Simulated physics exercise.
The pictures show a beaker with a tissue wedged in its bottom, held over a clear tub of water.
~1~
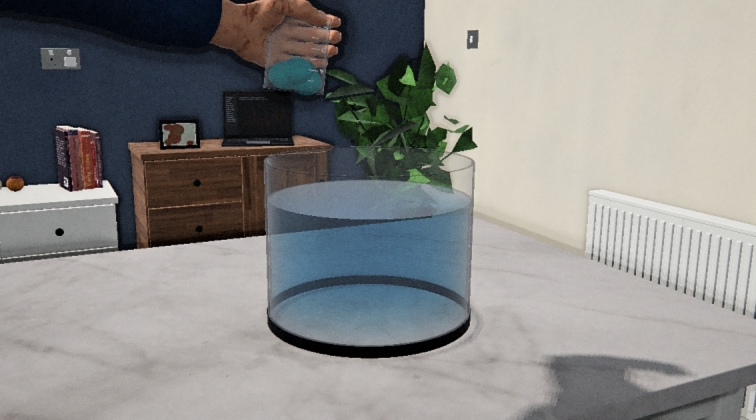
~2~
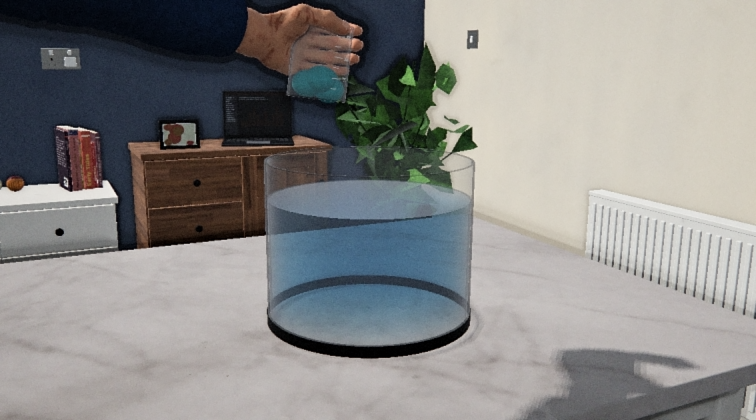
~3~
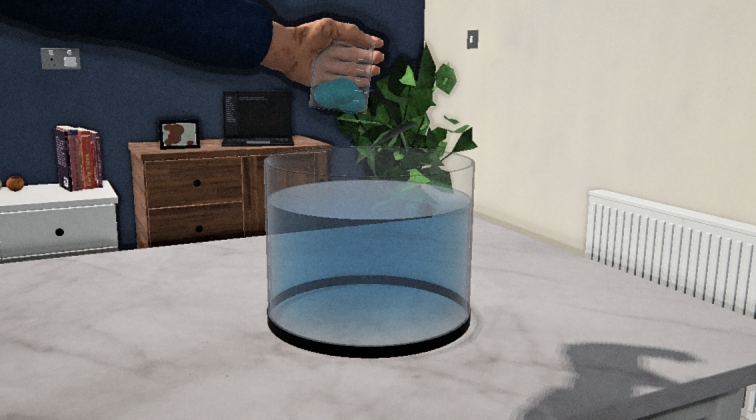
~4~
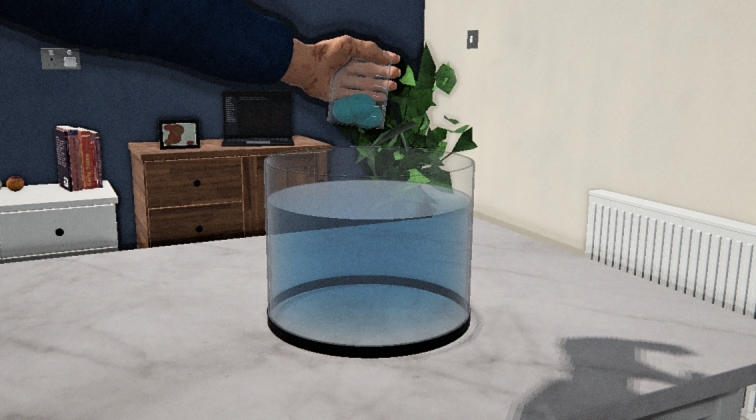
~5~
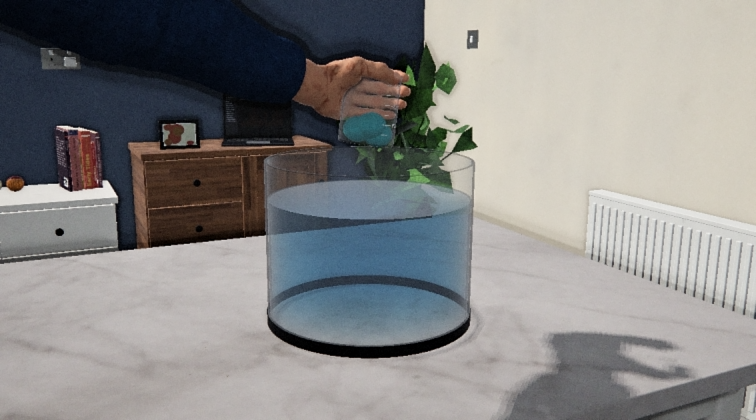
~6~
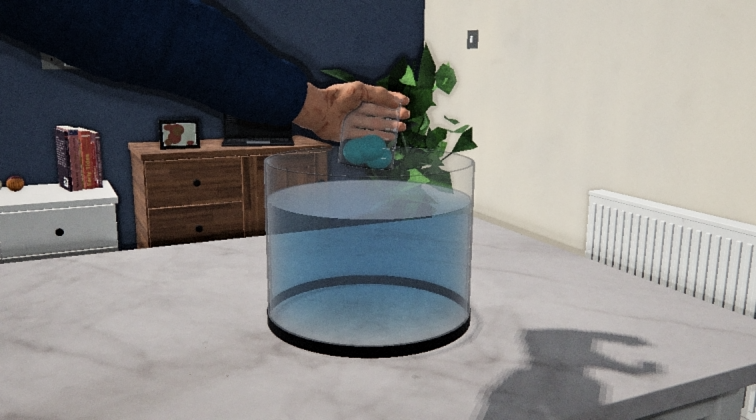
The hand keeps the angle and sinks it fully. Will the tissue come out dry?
Drenched.
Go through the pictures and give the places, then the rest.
In the first frame, beaker (298, 52) mouth up; above the clear tub.
In the second frame, beaker (320, 60) mouth up; tissue (318, 86); coming down.
In the third frame, beaker (342, 72) mouth up; lower.
In the fourth frame, beaker (360, 88) mouth up; tissue (357, 112); lower still.
In the fifth frame, beaker (370, 107) mouth up; close to the surface.
In the sixth frame, beaker (370, 129) mouth up; tissue (367, 153); just over the surface.
A moment on, the beaker enters the water.
Further on, water pours in as the air escapes.
When it is over, the beaker is under, flooded, and the tissue is wet.
